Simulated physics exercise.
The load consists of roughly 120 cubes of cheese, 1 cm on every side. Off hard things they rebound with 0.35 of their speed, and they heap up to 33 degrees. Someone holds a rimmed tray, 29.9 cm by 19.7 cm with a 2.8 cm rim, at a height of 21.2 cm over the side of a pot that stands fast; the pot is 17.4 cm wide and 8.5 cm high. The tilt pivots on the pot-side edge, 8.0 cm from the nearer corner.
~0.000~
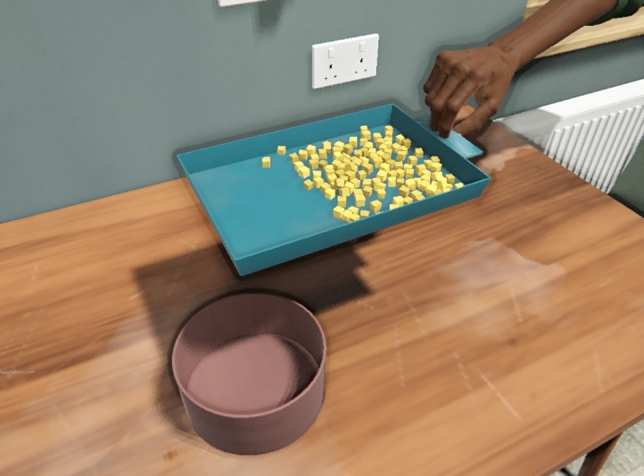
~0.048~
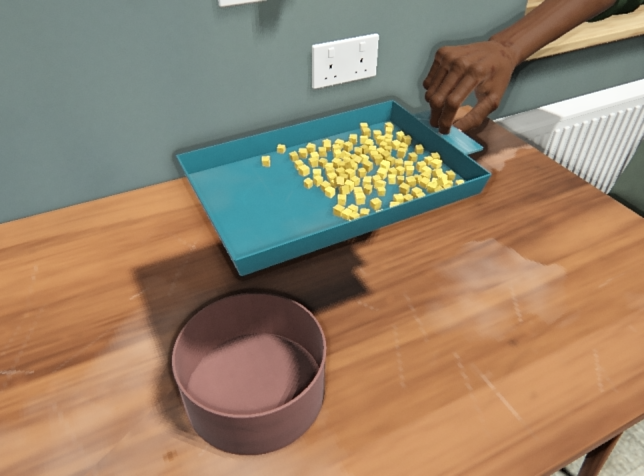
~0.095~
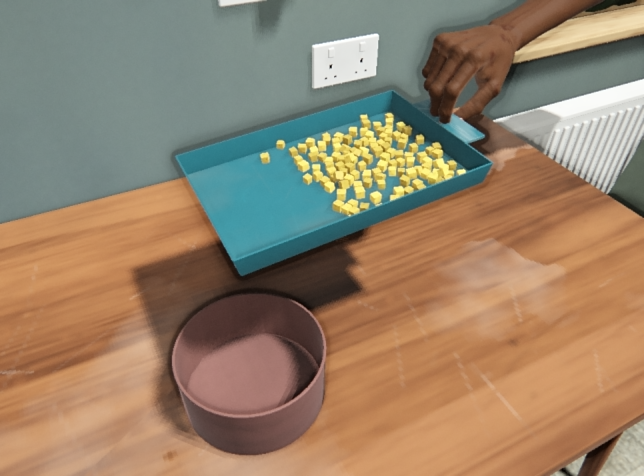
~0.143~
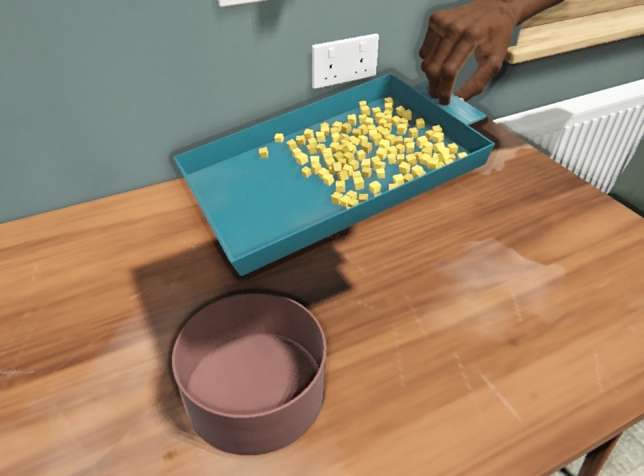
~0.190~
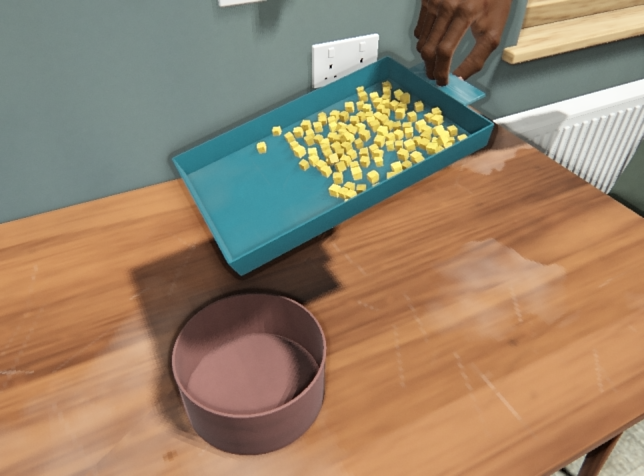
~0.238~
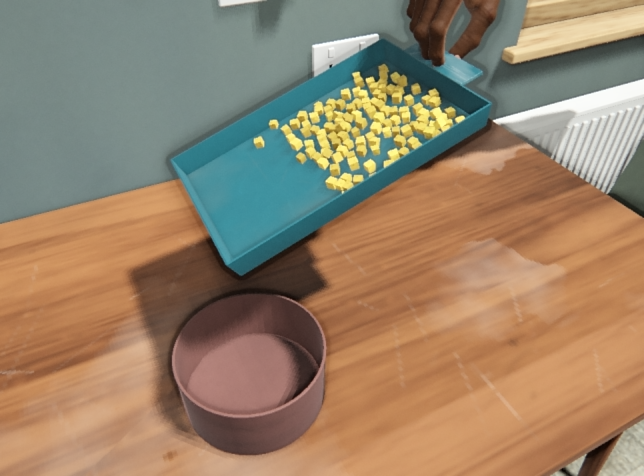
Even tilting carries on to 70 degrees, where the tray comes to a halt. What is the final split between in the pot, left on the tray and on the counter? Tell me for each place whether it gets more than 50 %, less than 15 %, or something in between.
Pot: Most likely a tiny share ends up there, tray: Most likely a good portion ends up there, counter: Most likely the lion's share ends up there.
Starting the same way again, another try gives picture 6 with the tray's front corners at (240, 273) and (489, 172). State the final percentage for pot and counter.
You'd end with pot at 25 and counter at 10.
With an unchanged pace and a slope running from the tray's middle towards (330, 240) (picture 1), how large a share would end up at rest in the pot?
My best guess is some 40 per cent.
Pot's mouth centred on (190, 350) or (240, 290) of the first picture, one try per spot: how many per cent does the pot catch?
I'd say some 30 per cent for the first and some 0 per cent for the second.
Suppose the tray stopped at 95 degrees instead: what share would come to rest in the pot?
In that case it comes to about 15 in a hundred.
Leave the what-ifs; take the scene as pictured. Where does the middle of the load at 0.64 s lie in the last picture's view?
Approximately (233, 145) in the final picture.
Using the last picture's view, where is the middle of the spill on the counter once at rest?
At rest, its centre lies at about (82, 384).
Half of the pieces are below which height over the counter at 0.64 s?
Median height: Approx. 30 cm.
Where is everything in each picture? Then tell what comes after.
The first picture shows tray tilt 0 degrees, front corners at (239, 255) and (484, 177); middle of the pieces at (367, 169); pot at (250, 348).
The second picture shows tray tilt 1 degrees, front corners at (238, 255) and (485, 173); middle of the pieces at (368, 166).
The third picture shows tray tilt 4 degrees, front corners at (237, 255) and (486, 162), lowest corner left back; middle of the pieces at (368, 159).
The fourth picture shows tray tilt 9 degrees, front corners at (234, 256) and (487, 143), lowest corner left back; middle of the pieces at (367, 147).
The fifth picture shows tray tilt 14 degrees, front corners at (232, 257) and (486, 124), lowest corner left back; middle of the pieces at (364, 135).
The sixth picture shows tray tilt 19 degrees, front corners at (230, 258) and (484, 104), lowest corner left back; middle of the pieces at (361, 123); pot at (250, 348). The tray's pace is about 105 degrees a second.
Then, at 0.48 s, tilt 45 degrees; the tray holds 100 %, the pot 0 %.
After 0.64 s, tilt 62 degrees; the tray holds 100 %, the pot 0 %.
After 0.93 s, tilt 70 degrees; the tray holds 35 %, the pot 0 %.
By 2.2 s all is still; pot 5 %, tray 35 %, counter 65 %.
